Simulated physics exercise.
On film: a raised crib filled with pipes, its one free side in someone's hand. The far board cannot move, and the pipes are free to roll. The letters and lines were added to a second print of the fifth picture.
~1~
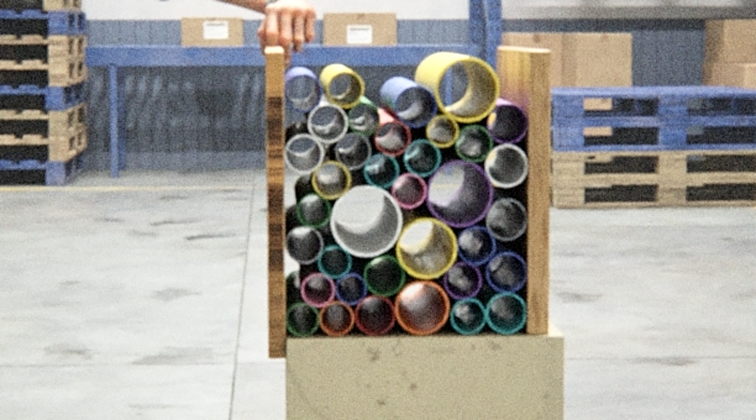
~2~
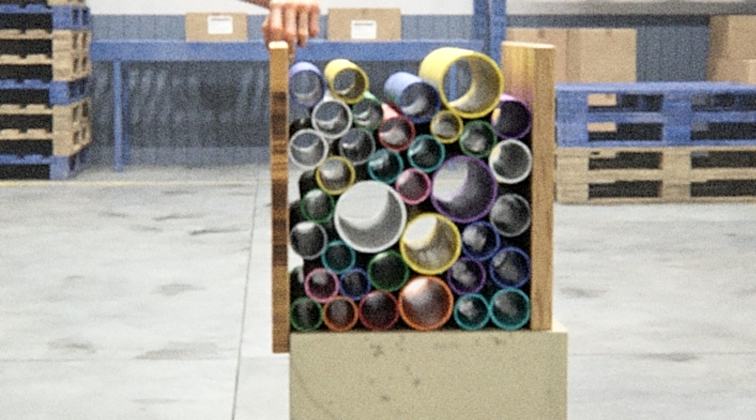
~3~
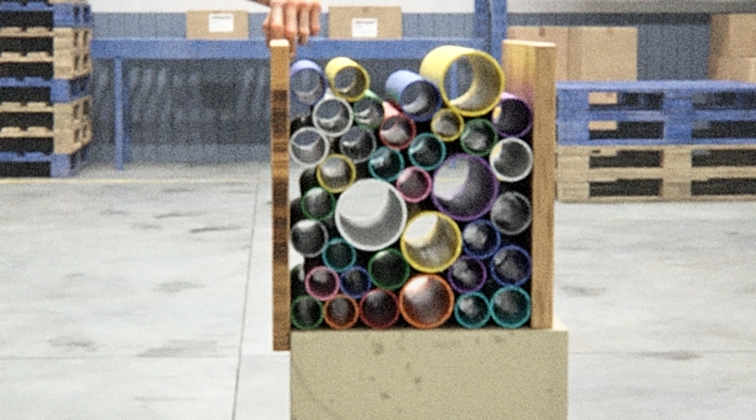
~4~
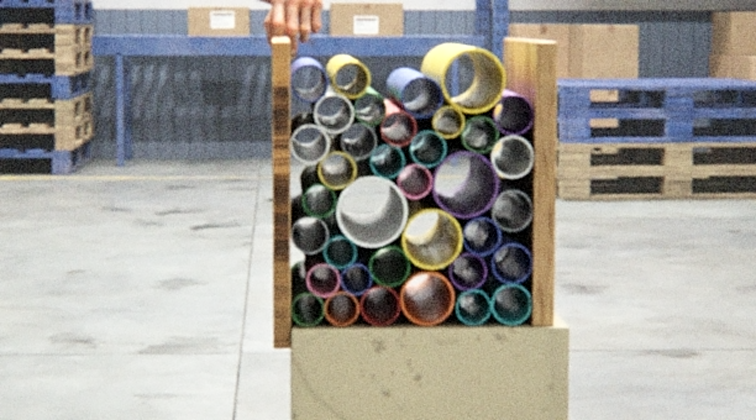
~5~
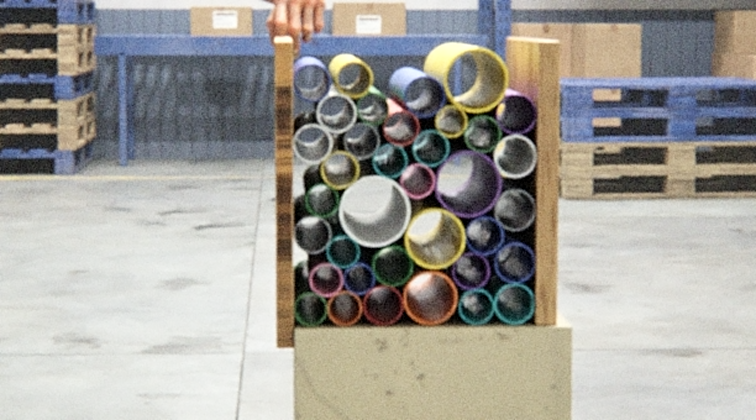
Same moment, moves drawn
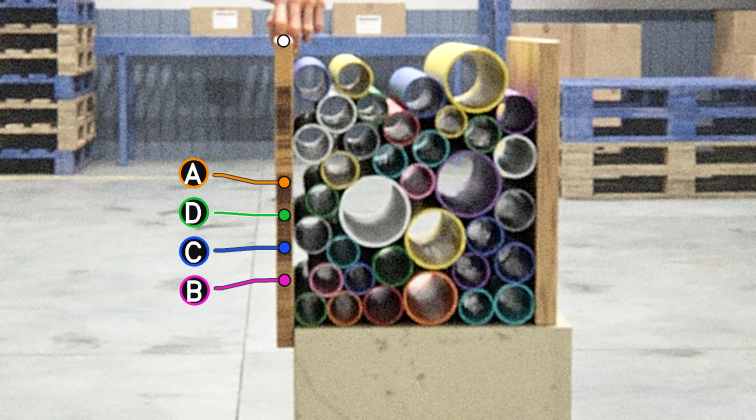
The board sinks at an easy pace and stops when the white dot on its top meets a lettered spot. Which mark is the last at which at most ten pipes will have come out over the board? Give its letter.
No lower than C.
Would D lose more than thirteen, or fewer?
At D, fewer than thirteen.
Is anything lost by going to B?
Yes, at B.
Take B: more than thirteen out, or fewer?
At B, more than thirteen.
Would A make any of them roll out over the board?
At A: Yes.
On the copy, A at (284, 182); B at (285, 280); C at (284, 248); D at (284, 215); the white dot at (284, 41).
On C. First, top of the board (293, 141).
Then, top of the board (294, 246).
Finally, top of the board (294, 247), ten out over the board.
By contrast, A about four out over the board; B more than ten out over the board; D about seven out over the board.
